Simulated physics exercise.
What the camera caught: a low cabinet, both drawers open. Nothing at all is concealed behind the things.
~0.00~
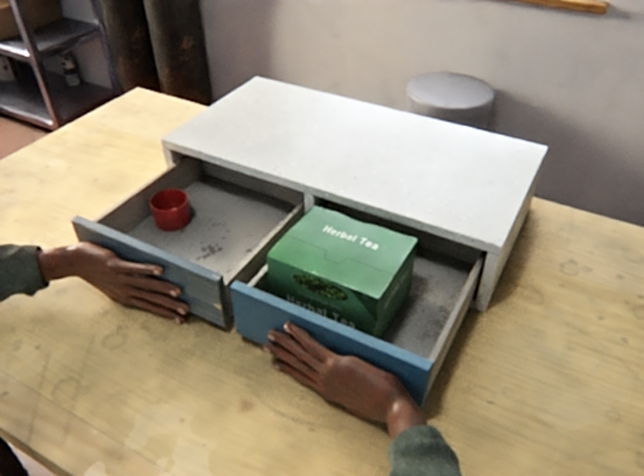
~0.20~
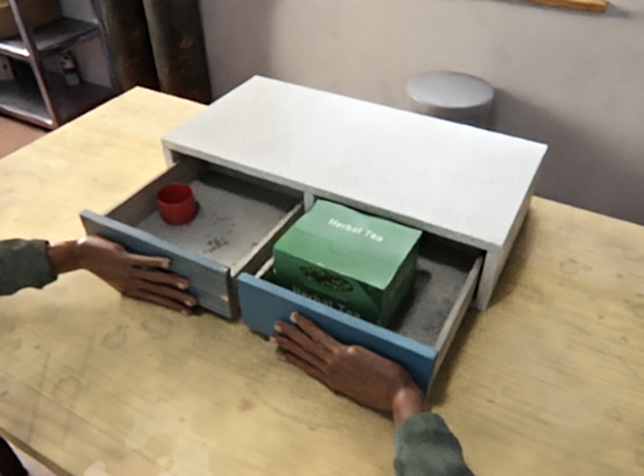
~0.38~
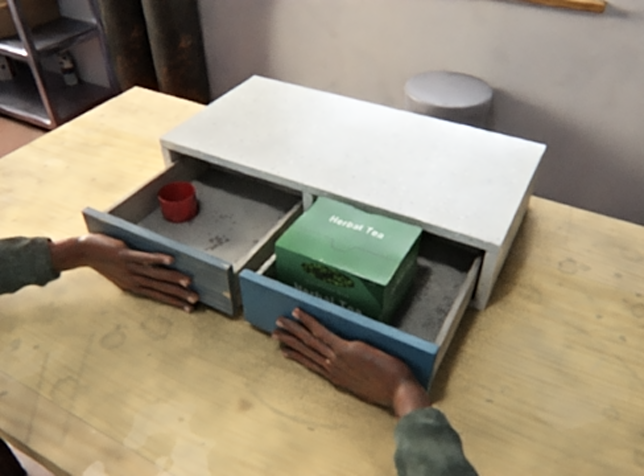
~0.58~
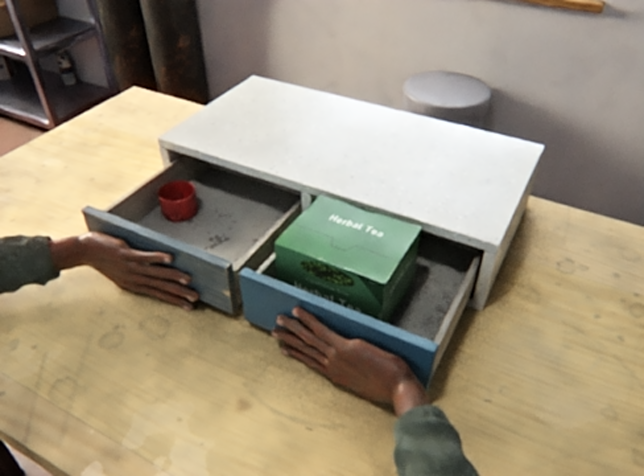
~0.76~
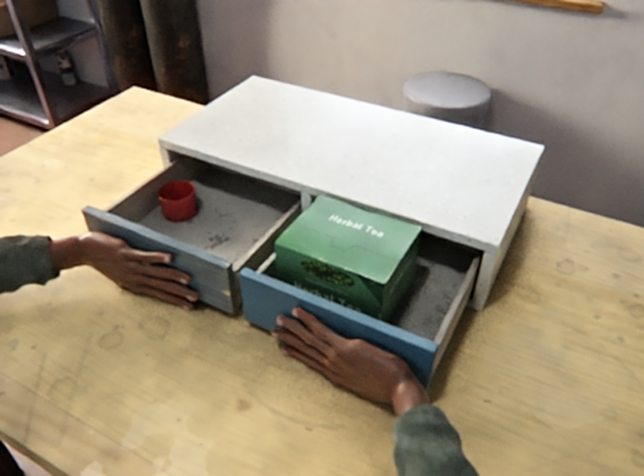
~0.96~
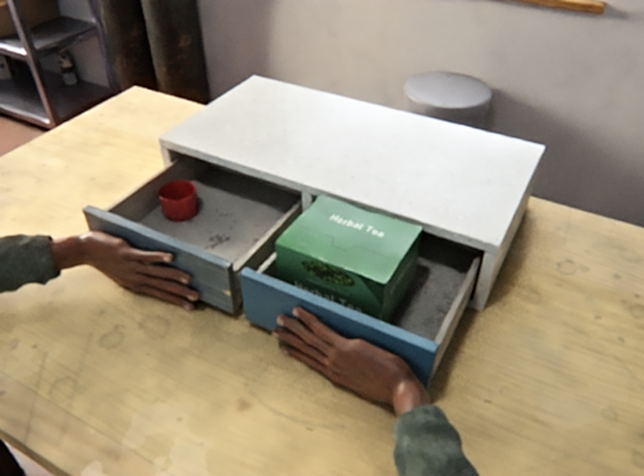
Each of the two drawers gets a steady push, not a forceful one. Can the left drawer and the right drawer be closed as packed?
Outcome: The left drawer slides shut while the right drawer gets stuck.
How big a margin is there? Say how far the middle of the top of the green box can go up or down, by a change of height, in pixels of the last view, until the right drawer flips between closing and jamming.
That's a shift of close to 12 pixels downward.
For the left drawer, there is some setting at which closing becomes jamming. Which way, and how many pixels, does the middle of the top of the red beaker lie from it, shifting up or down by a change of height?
32 pixels up.
By 1.26 s, left drawer starting in; right drawer starting in.
By 1.54 s, left drawer about half in; right drawer stopped, still ajar.
When it is over (2.4 s), the left drawer goes all the way in; the right drawer will not close.
